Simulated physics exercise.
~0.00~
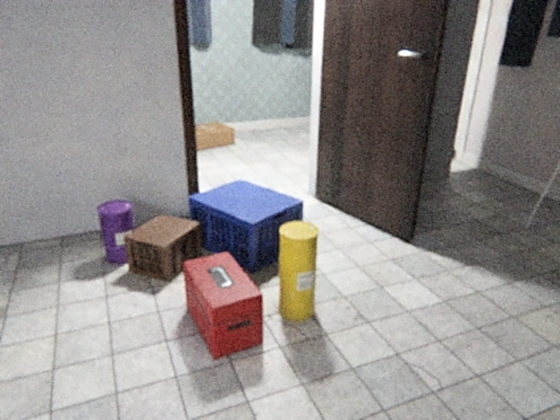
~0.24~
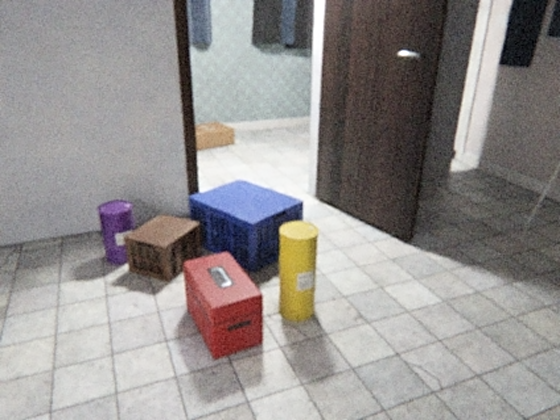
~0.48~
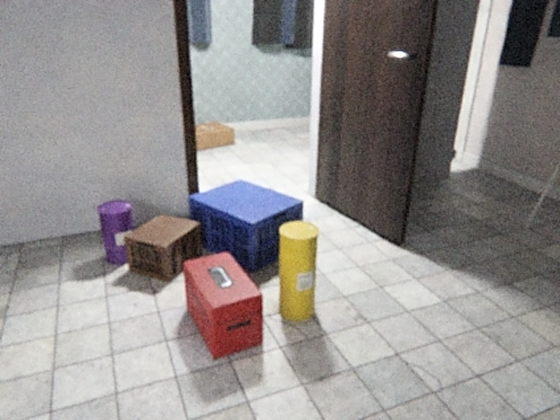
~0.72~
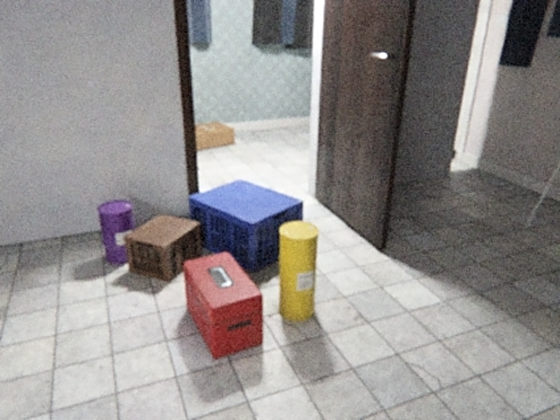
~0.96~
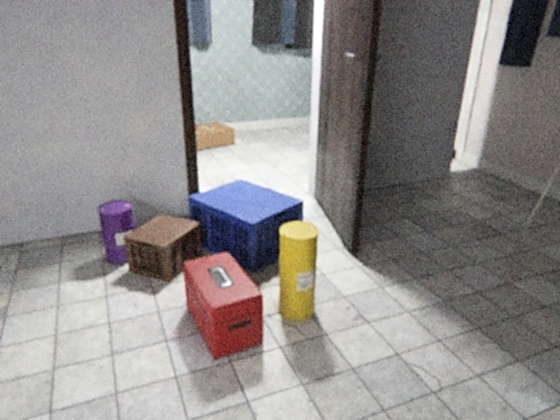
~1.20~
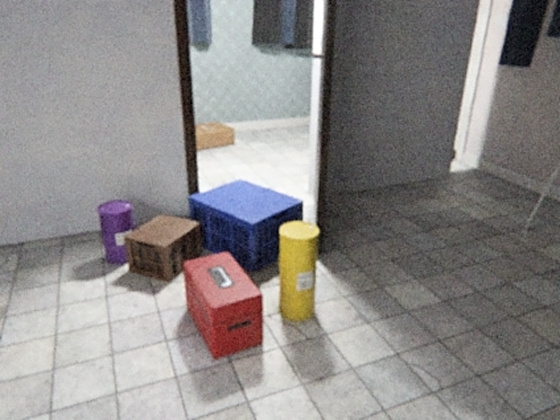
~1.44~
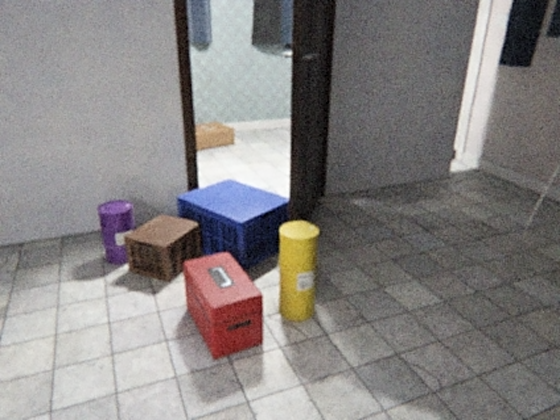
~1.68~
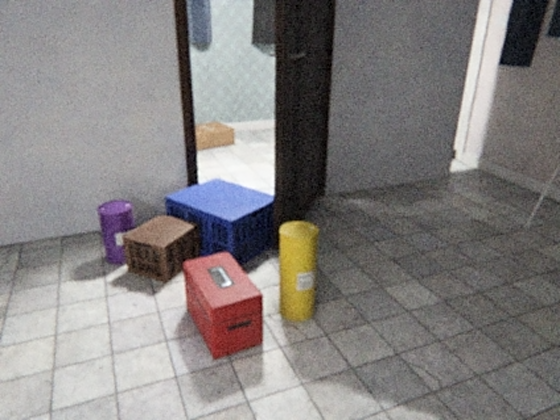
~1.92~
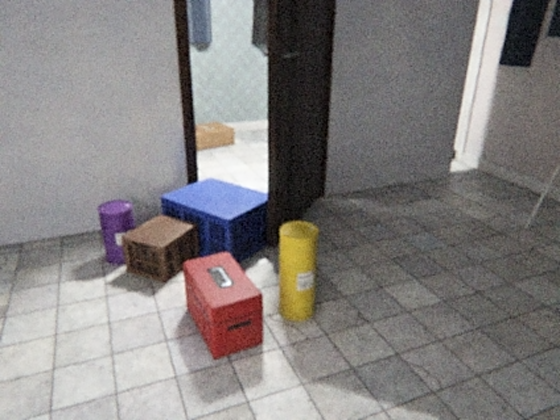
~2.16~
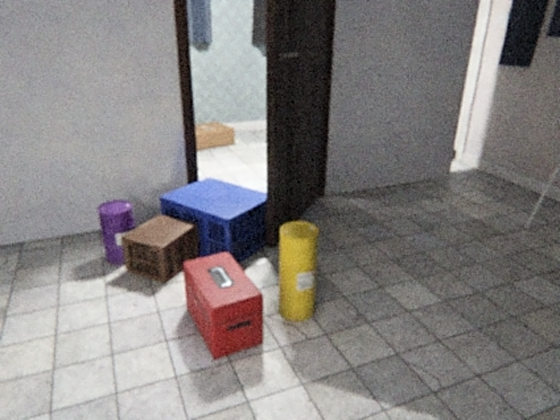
Room doorway with a dark door swinging partway closed, nudging a blue crate left beside a brown crate and stopping still ajar.
